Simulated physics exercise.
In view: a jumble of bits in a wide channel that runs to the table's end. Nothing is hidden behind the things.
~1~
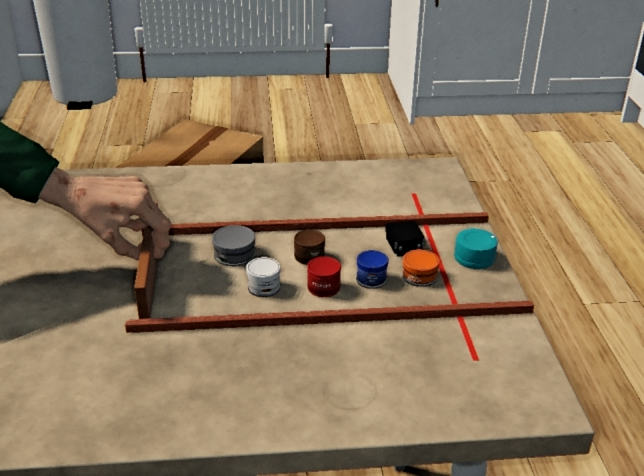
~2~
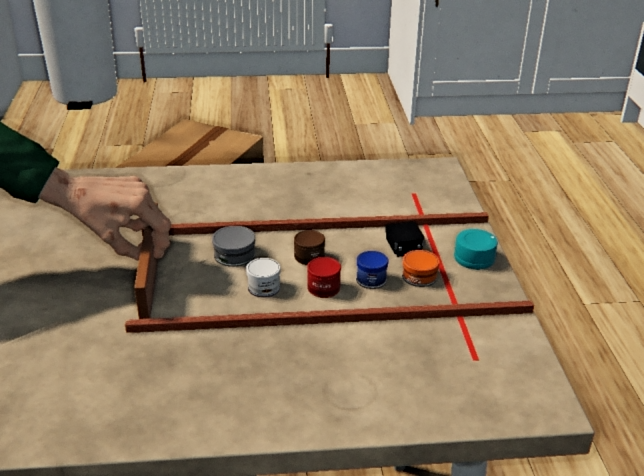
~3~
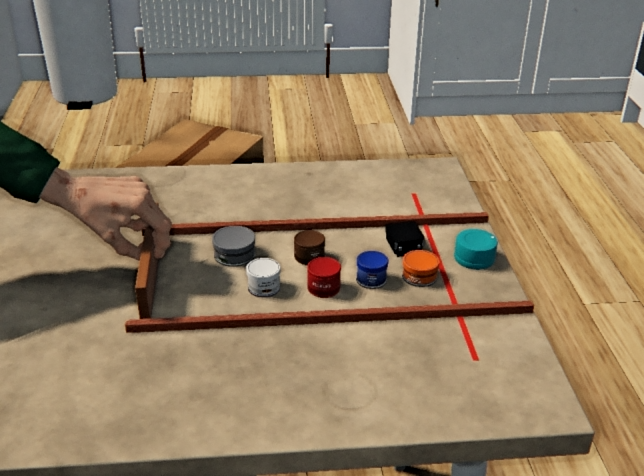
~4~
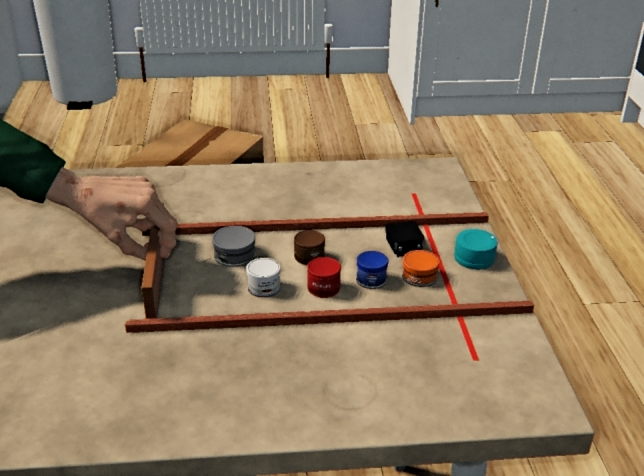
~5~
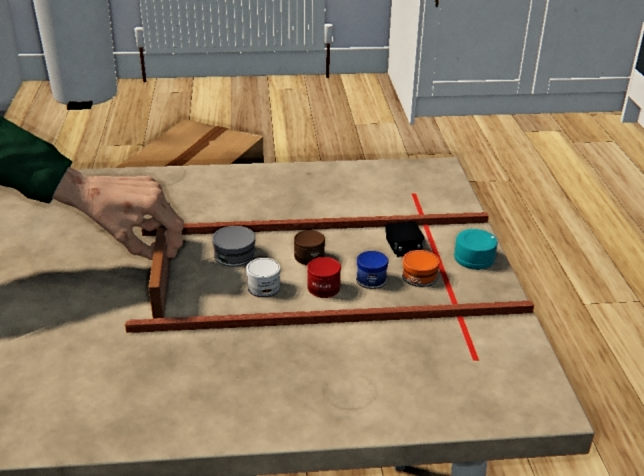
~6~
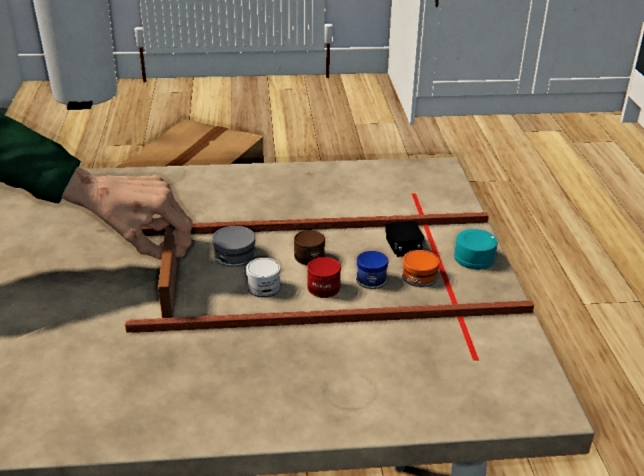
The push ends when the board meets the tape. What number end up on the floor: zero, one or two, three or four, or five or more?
The number that fall off is one or two.
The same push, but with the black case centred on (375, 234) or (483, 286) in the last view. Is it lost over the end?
Place by place, it holds on; remains up.
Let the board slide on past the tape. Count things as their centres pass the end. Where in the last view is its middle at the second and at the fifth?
Near (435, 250) and (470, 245).
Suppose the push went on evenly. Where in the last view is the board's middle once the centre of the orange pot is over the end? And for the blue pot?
Near (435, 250) and (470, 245).
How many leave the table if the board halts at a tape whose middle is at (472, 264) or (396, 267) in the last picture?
In that order 4 and 0.
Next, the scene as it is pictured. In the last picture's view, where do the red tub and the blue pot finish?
The red tub stops around (471, 290); the blue pot around (483, 259).
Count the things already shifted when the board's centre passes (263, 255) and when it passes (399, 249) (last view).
By then 3, and 8.
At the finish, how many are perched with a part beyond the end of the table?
Overhanging: 2.
Soon after, none off yet; turquoise lid at rest near (476, 249); orange pot at rest near (421, 268); black case at rest near (404, 239).
At rest, the number that fall off is one or two; fallen, turquoise lid.
